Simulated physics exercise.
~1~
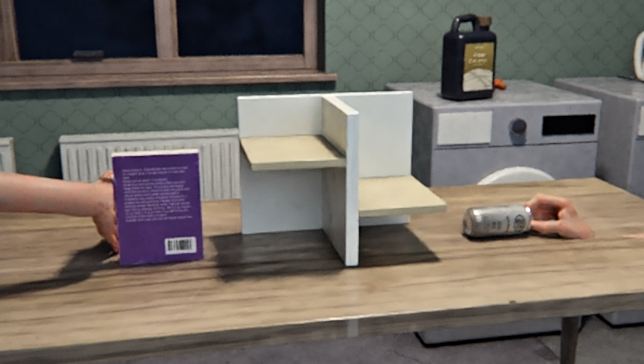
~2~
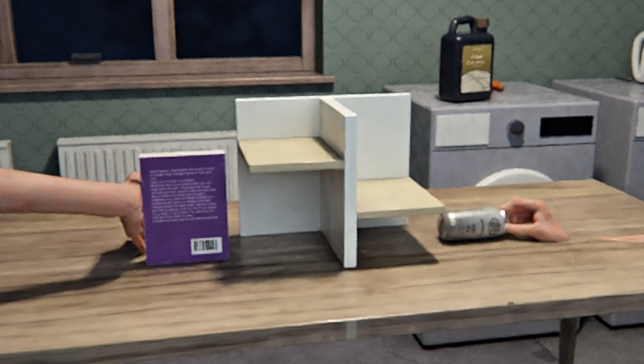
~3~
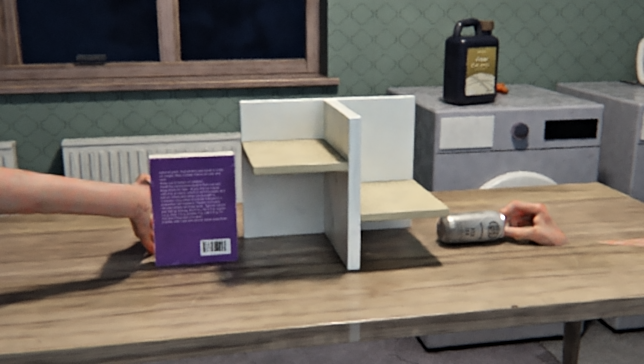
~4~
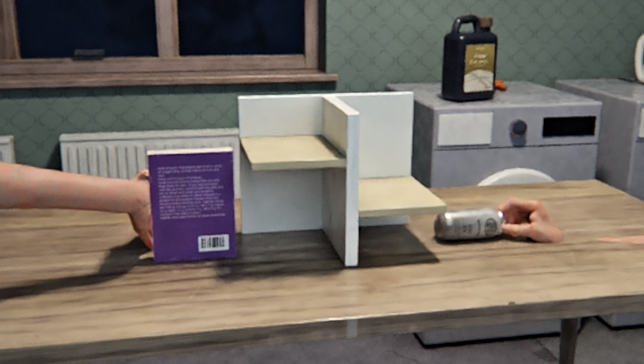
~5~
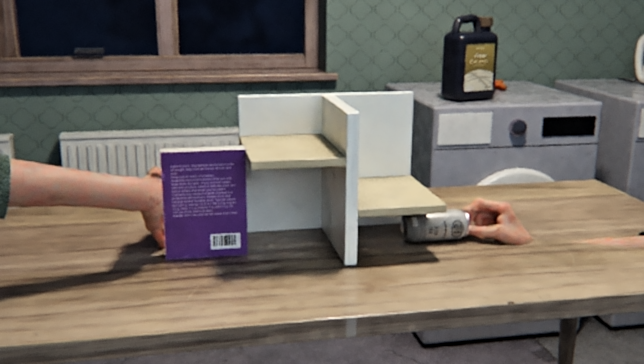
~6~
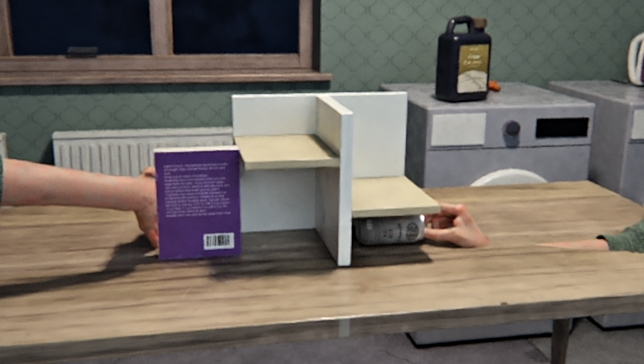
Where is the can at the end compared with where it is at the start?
At the start the can lies on the open table to the right of the rack, and by the end it is farther left, underneath the right shelf.
